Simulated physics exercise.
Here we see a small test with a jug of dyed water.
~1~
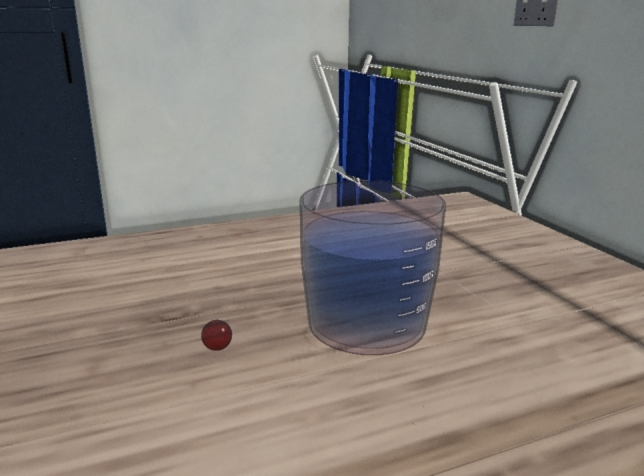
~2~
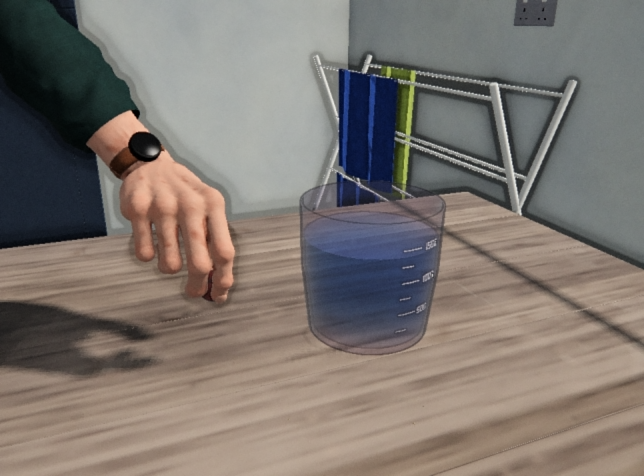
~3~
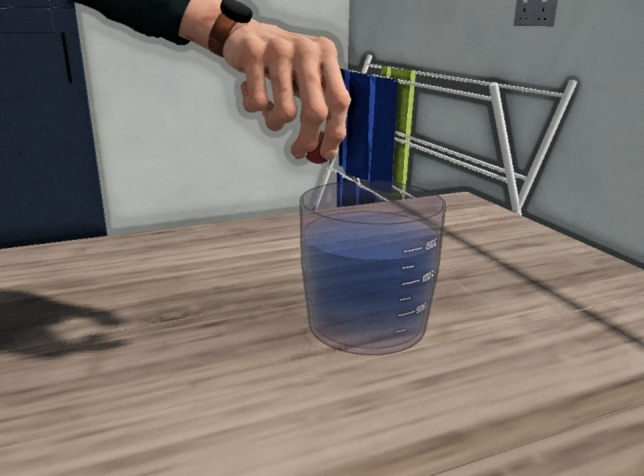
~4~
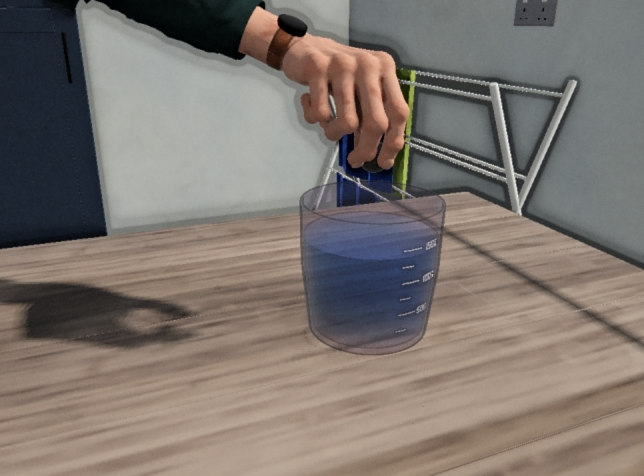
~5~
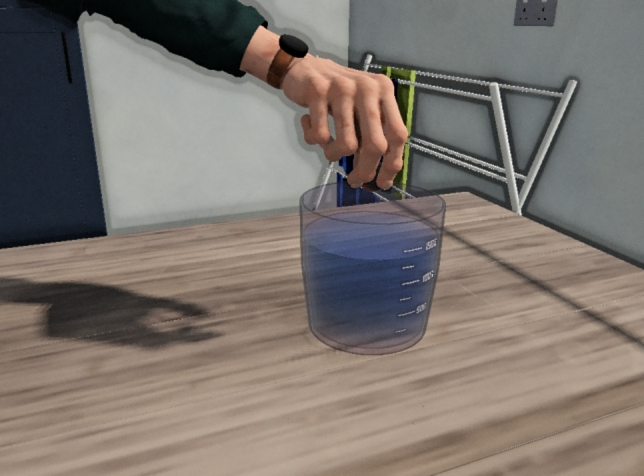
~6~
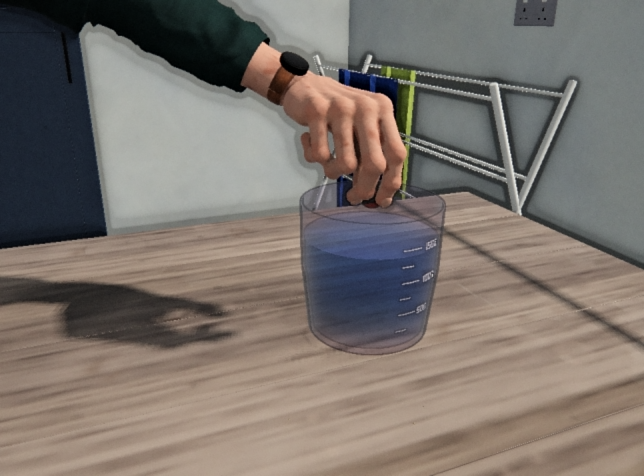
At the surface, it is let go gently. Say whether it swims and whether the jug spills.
In the dyed water it goes under, and the jug holds it fine.
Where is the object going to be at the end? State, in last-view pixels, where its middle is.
I'd say somewhere about (368, 305).
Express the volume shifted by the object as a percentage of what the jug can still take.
I'd estimate close to 0 per cent.
Next, the glass marble enters the dyed water; the jug is about three quarters full.
After that, the glass marble goes on down; the jug is about three quarters full.
Finally, the glass marble has sunk; the jug is about three quarters full; the top is dry.
